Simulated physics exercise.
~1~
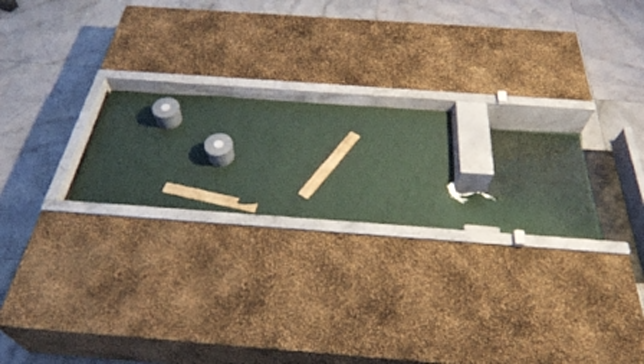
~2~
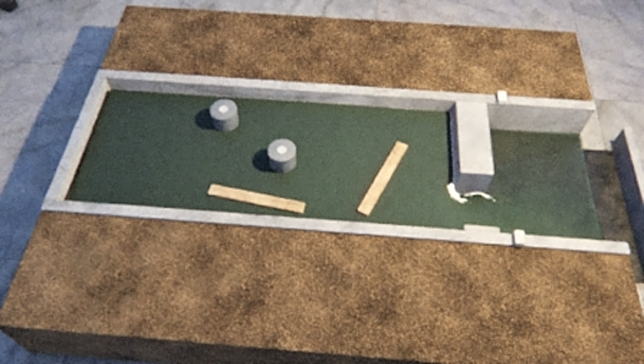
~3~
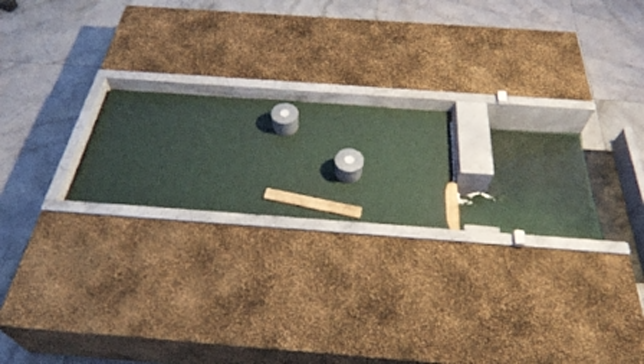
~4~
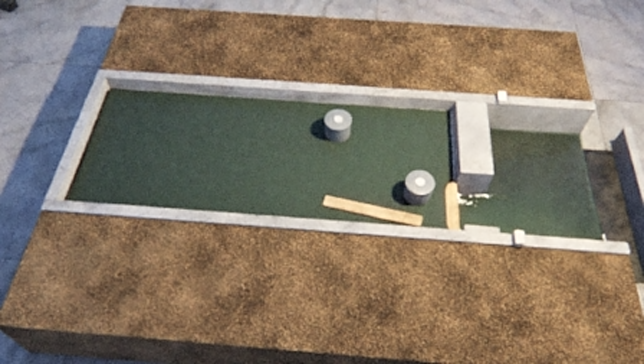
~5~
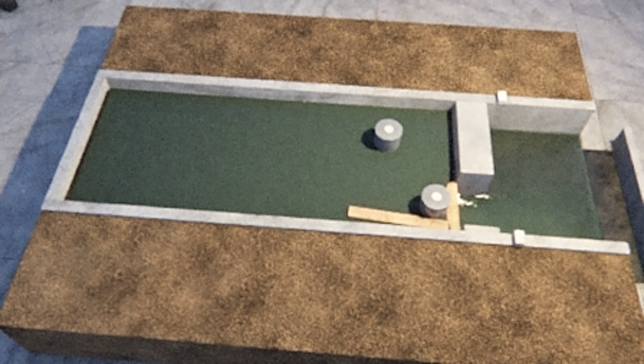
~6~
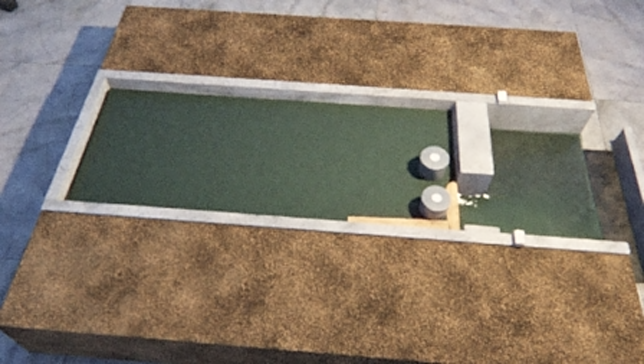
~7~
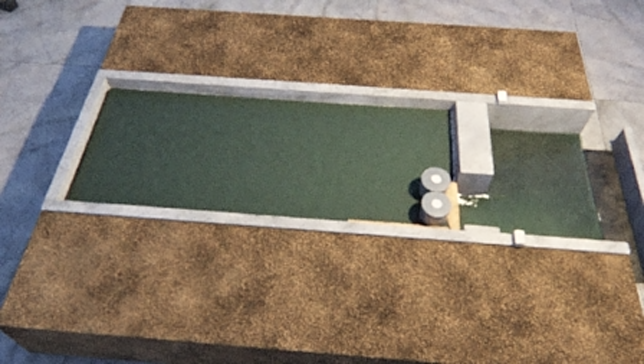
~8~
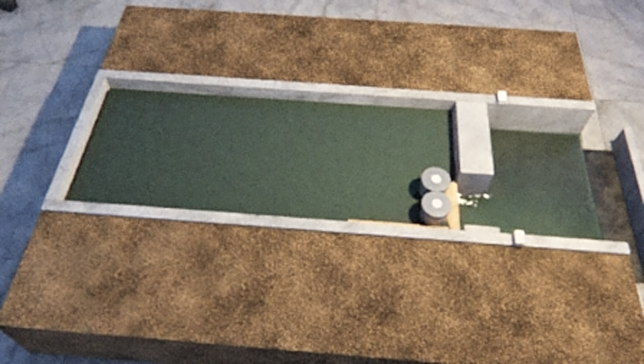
The clip opens on a walled channel of dark green water between brown banks, with two round grey tubs and two pale planks floating left of a concrete block that leaves a narrow gap near the lower wall. Everything drifts right, and the leading plank reaches the gap first, turning to lie across it and stopping. The lower tub follows and comes to rest against that plank, while the other plank settles along the lower wall. The last tub drifts up to the block, then slides down beside the first tub. All four pieces end jammed at the gap, none past the white posts.
